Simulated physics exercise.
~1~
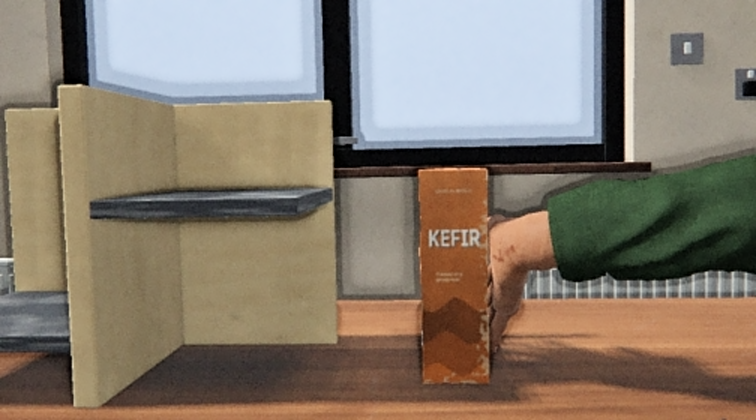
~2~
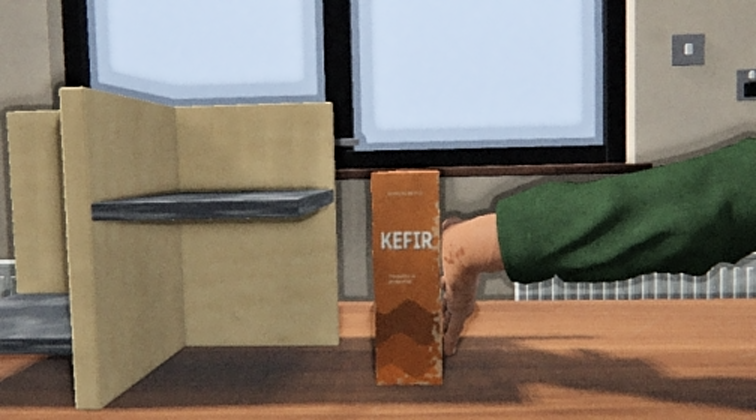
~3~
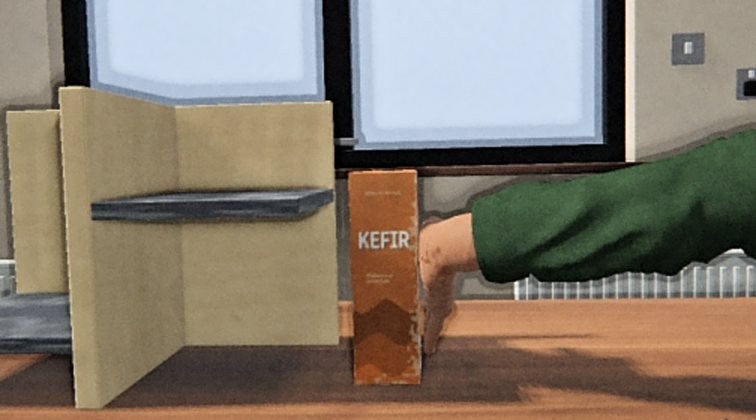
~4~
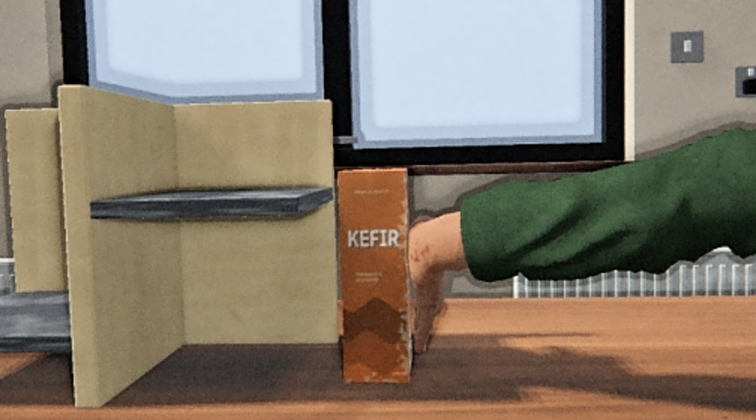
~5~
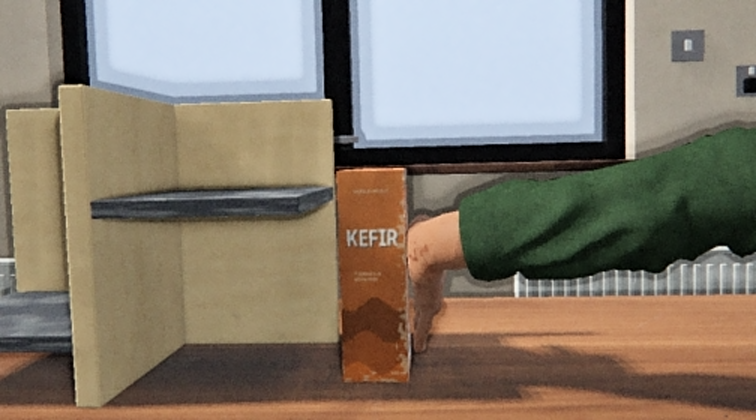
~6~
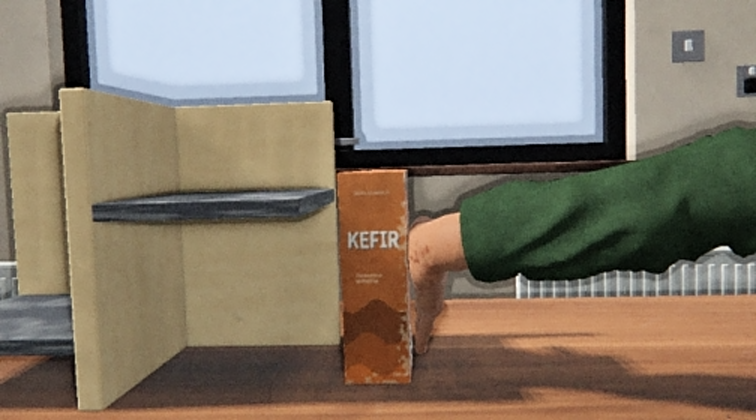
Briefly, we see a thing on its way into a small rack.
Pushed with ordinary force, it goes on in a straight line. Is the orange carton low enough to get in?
With that steady push, the orange carton is blocked.
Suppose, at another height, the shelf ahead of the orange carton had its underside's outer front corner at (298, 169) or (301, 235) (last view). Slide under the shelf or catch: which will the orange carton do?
One after the other, it passes; it bumps into the shelf.
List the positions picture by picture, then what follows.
In the first picture, hand sliding it forward; orange carton (453, 272); shelf (133, 236).
In the second picture, hand sliding it forward; orange carton (409, 274); shelf (135, 237).
In the third picture, hand sliding it forward; orange carton (387, 274); shelf (135, 237).
In the fourth picture, hand sliding it forward; orange carton (377, 272); shelf (134, 236).
In the fifth picture, hand sliding it forward; orange carton (376, 272); shelf (134, 235).
In the sixth picture, hand sliding it forward; orange carton (377, 273); shelf (136, 238).
Then, 0.20 s past the last view, orange carton sliding up to the opening near (368, 274).
Then, 0.28 s past the last view, orange carton sliding up to the opening near (353, 274).
Finally, the orange carton stops at the shelf, near (353, 274).
